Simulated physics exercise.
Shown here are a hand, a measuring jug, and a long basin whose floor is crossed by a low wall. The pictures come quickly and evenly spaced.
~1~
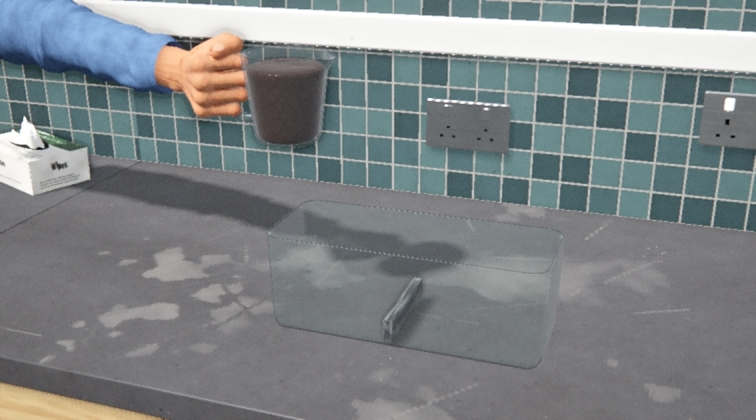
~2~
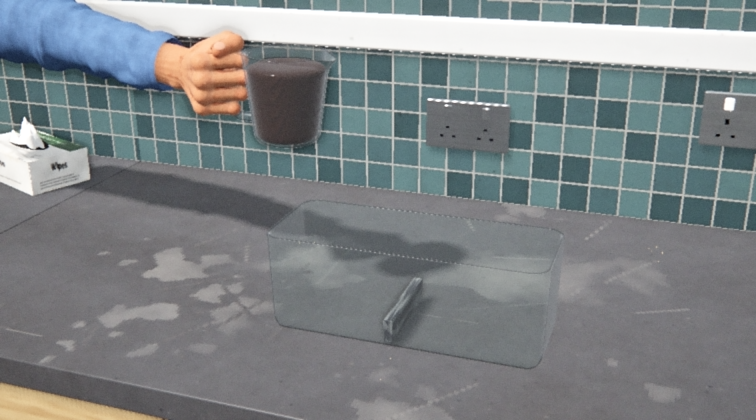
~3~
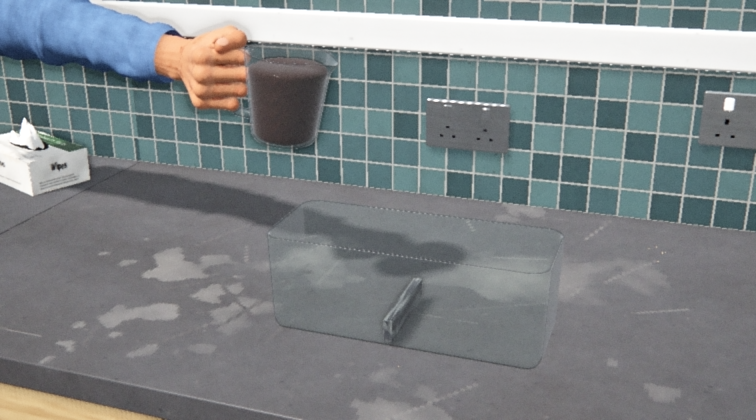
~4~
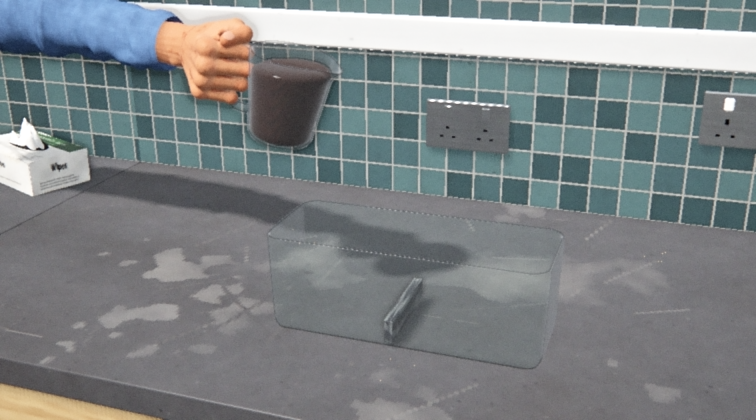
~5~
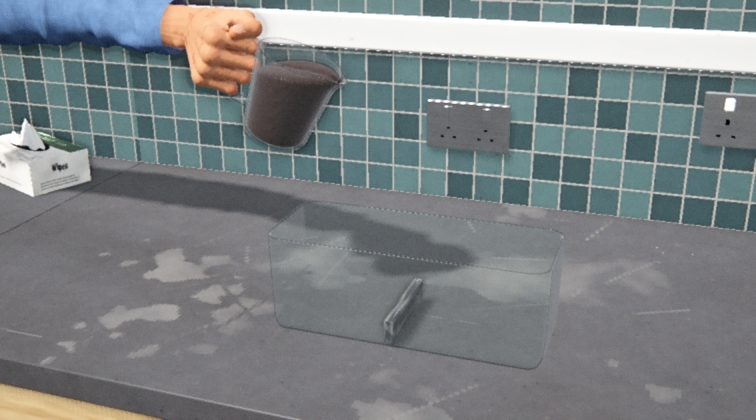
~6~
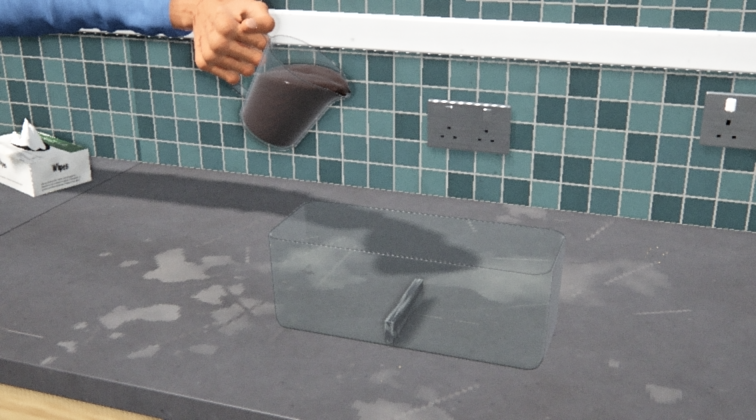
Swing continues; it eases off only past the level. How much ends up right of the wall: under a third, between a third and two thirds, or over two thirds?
The bottom band.
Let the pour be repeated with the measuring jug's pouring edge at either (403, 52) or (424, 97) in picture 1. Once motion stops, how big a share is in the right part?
Close to 85 % for the first start and close to 90 % for the second.
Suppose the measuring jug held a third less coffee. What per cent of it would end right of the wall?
I'd say roughly 10 percent.
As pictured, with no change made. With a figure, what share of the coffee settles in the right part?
It comes to about 25 per cent.
A moment on, the measuring jug is tipped on its side and 47 per cent is still to pour, 12 is left of the wall and 8 right of it.
Next, the measuring jug is tipped right over and 6 per cent is still to pour, 62 is left of the wall and 18 right of it.
Then the measuring jug is tipped right over and 0 per cent is still to pour, 73 is left of the wall and 21 right of it.
Later the measuring jug is tipped right over and 0 per cent is still to pour, 72 is left of the wall and 23 right of it.
In the end 71 per cent lies left of the wall, 25 right of it and 4 outside.
